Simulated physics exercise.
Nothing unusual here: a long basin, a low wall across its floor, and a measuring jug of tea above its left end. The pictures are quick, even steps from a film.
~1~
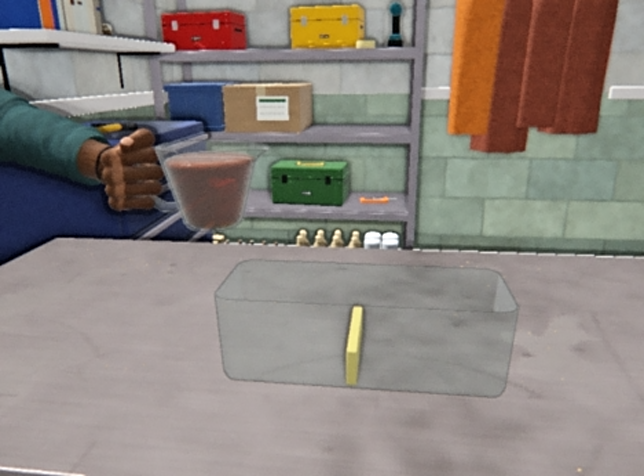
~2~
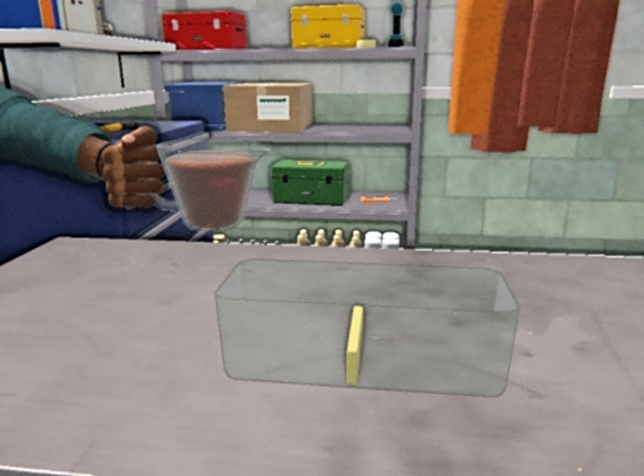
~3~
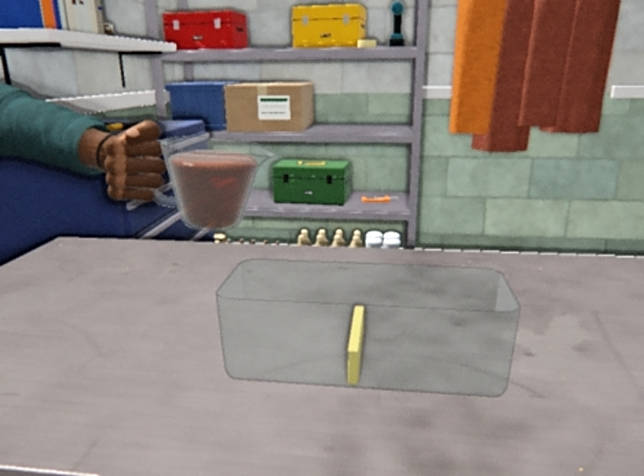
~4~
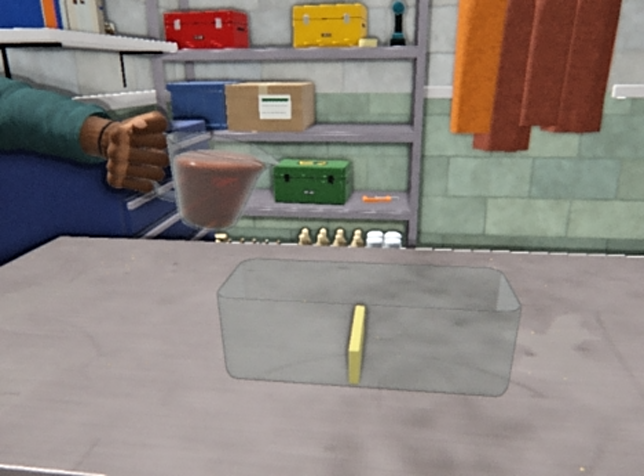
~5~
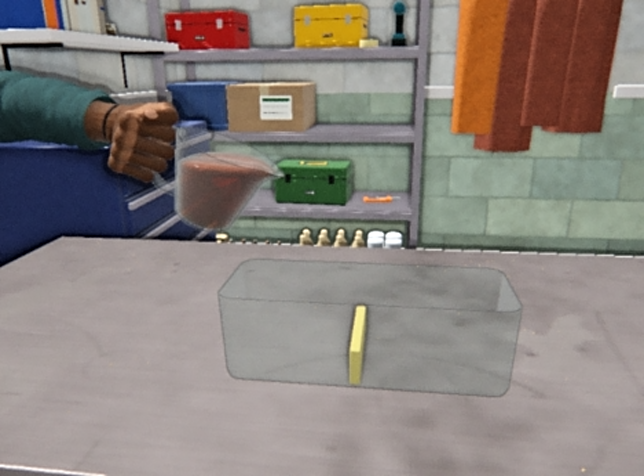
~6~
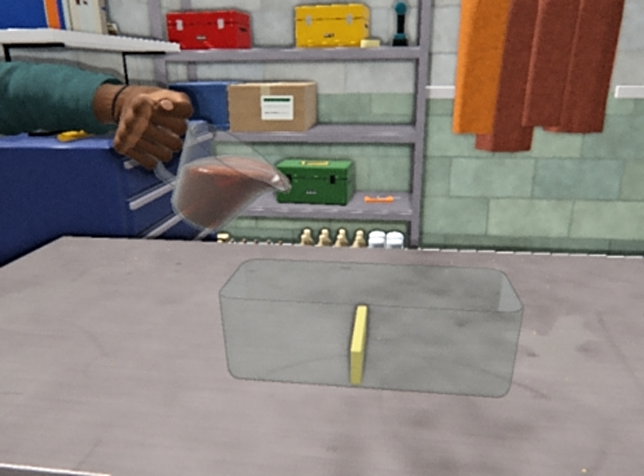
A hand in a teal sleeve holds a clear jug of reddish-brown tea at the left of a grey table in a workshop, seen from slightly above. Below stands a long, clear basin with a low yellow wall across its floor, before shelves of toolboxes and hanging orange and rust cloths. The hand tilts the jug rightward, slowly then faster, its spout dipping, while the view stays almost still.
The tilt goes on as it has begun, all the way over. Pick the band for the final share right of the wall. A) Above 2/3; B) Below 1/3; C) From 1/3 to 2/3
Below 1/3 (B).
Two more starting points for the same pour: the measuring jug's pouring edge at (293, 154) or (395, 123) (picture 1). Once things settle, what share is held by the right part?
One after the other: 10 %, 90 %.
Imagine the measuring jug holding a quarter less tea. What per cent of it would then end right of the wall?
Roughly 5 %.
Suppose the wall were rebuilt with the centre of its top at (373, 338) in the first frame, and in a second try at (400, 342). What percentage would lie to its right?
I'd expect near 15 percent the first time and near 20 percent the next.
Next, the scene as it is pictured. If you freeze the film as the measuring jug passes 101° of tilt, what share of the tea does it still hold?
Some 25 per cent has not yet come out.
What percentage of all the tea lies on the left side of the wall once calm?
I'd put it near 90 per cent.
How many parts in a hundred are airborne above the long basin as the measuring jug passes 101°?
Roughly 25 per cent.
A moment on, the measuring jug is tipped right over and 27 per cent is still to pour, 49 is left of the wall and 0 right of it.
Next, the measuring jug is tipped right over and 1 per cent is still to pour, 90 is left of the wall and 4 right of it.
Then the measuring jug is tipped right over and 0 per cent is still to pour, 92 is left of the wall and 5 right of it.
Later the measuring jug is tipped right over and 0 per cent is still to pour, 92 is left of the wall and 5 right of it.
At rest 92 per cent lies left of the wall, 5 right of it and 3 outside.
